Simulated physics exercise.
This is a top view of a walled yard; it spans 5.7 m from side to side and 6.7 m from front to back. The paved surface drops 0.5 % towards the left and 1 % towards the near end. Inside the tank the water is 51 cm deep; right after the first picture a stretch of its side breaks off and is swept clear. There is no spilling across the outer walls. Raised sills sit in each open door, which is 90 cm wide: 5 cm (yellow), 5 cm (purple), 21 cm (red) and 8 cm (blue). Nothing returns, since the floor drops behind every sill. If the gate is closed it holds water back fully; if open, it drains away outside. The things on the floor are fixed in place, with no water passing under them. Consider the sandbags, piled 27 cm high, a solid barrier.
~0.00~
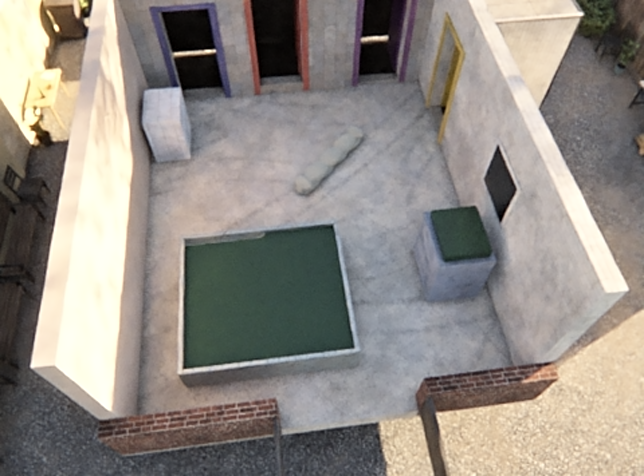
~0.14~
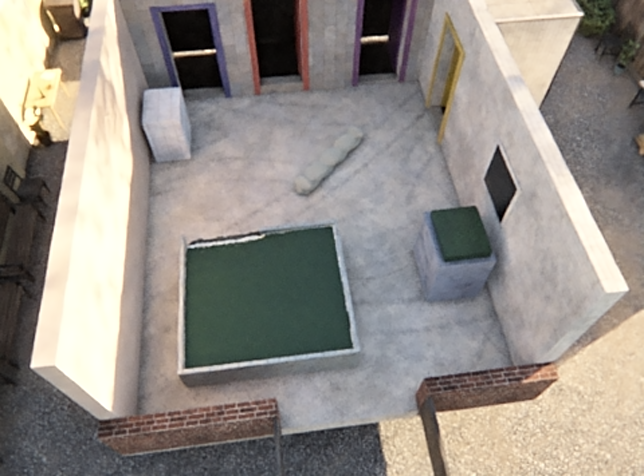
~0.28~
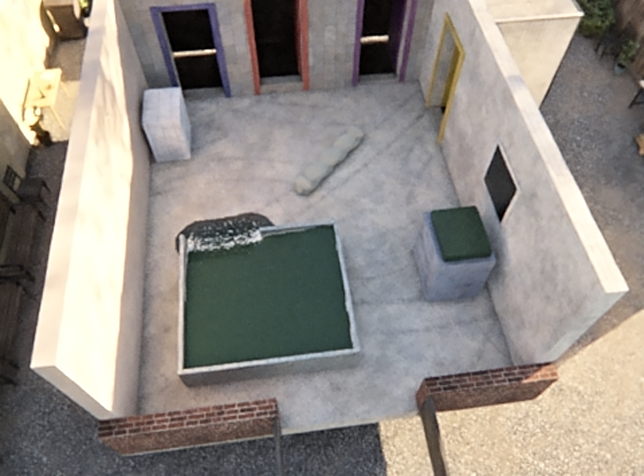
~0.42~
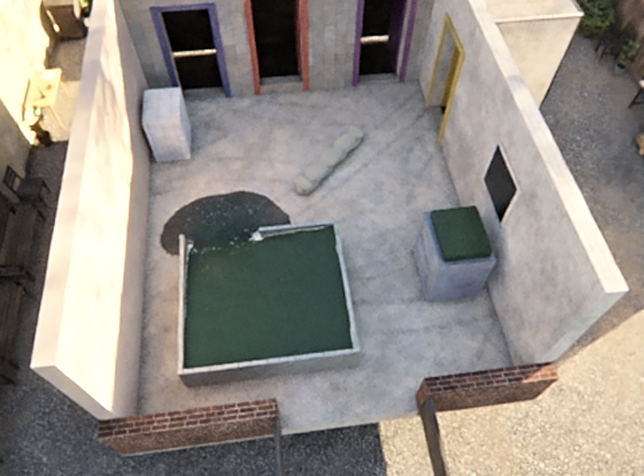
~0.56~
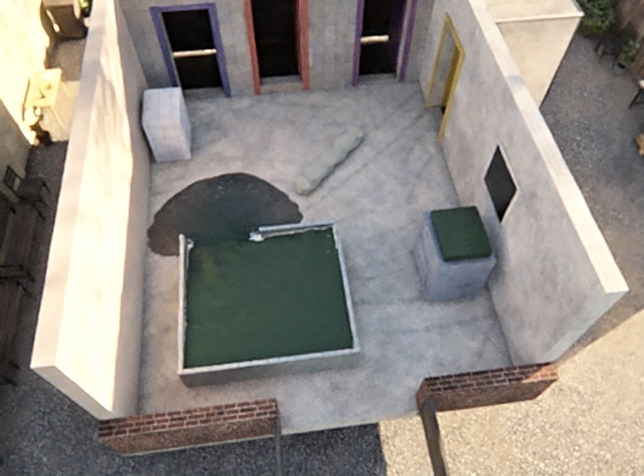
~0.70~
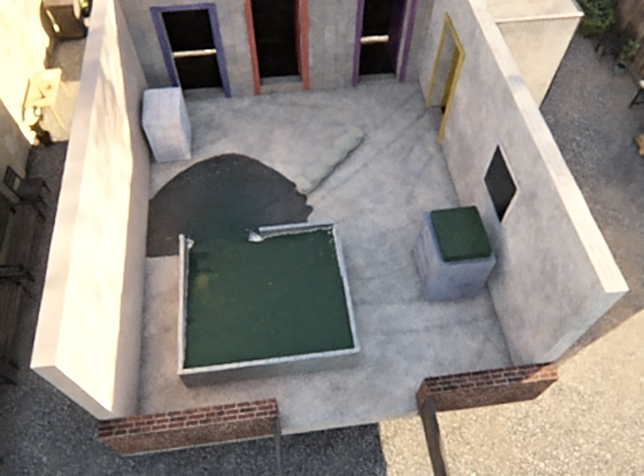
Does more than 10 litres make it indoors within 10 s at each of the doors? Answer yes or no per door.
Yellow door, yes; purple door, yes; red door, no; blue door, yes.
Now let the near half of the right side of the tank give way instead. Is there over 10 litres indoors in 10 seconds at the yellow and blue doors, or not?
Compared with the limit, yellow is higher and blue is lower.
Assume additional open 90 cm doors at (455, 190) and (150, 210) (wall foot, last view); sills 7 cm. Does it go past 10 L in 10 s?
In the order given, lower then higher.
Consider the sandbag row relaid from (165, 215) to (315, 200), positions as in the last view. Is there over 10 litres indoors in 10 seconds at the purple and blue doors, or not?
Then the purple door is over the mark and the blue door is short of it.
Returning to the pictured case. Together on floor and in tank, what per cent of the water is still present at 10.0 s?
I'd say close to 86 percent is still there.
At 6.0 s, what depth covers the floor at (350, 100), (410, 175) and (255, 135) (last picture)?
Listed order: 9 / 4 / 9 cm.
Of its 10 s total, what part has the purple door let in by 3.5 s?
Some 0 per cent by then.
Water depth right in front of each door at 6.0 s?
In cm: Yellow 13, purple 9, red 13, blue 11.
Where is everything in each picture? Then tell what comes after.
The first frame shows still water, 51 cm deep, in the tank at (265, 293).
In the second frame, water pours out on the tank's far side and has run 0.7 m, to a hidden place; typically 10 cm deep outside, 51 cm at the tank's back.
In the third frame, the front is at (264, 222), 0.9 m from the gap on the tank's far side; 0.9 m2 of floor is under water; 51 cm left at the back of the tank.
In the fourth frame, water pours out on the tank's far side and has run 1.3 m, to (241, 195); typically 7 cm deep outside, 51 cm at the tank's back.
In the fifth frame, the front is at (244, 177), 1.7 m from the gap on the tank's far side; 2.9 m2 of floor is under water; 51 cm left at the back of the tank.
In the sixth frame, water pours out on the tank's far side and has run 2.2 m, to (227, 157); typically 4 cm deep outside, 51 cm at the tank's back.
After 1.4 s water covers 30 % of the floor and is deepest (31 cm) near (210, 251); yellow door not reached, purple door not reached, red door not reached, blue door 10 cm at the sill, 0 L in.
After 2.2 s water covers 35 % of the floor and is deepest (34 cm) near (161, 168); yellow door not reached, purple door not reached, red door 14 cm at the sill, 0 L in, blue door 17 cm at the sill, 37 L in.
After 3.5 s water covers 45 % of the floor and is deepest (23 cm) near (161, 168); yellow door not reached, purple door 4 cm at the sill, 0 L in, red door 20 cm at the sill, 0 L in, blue door 17 cm at the sill, 117 L in.
After 6.0 s water covers 60 % of the floor and is deepest (17 cm) near (150, 183); yellow door 13 cm at the sill, 42 L in, purple door 9 cm at the sill, 6 L in, red door 13 cm at the sill, 0 L in, blue door 11 cm at the sill, 151 L in.
After 10.0 s water covers 90 % of the floor and is deepest (12 cm) near (439, 243); yellow door 10 cm at the sill, 136 L in, purple door 10 cm at the sill, 69 L in, red door 9 cm at the sill, 0 L in, blue door 7 cm at the sill, 166 L in.
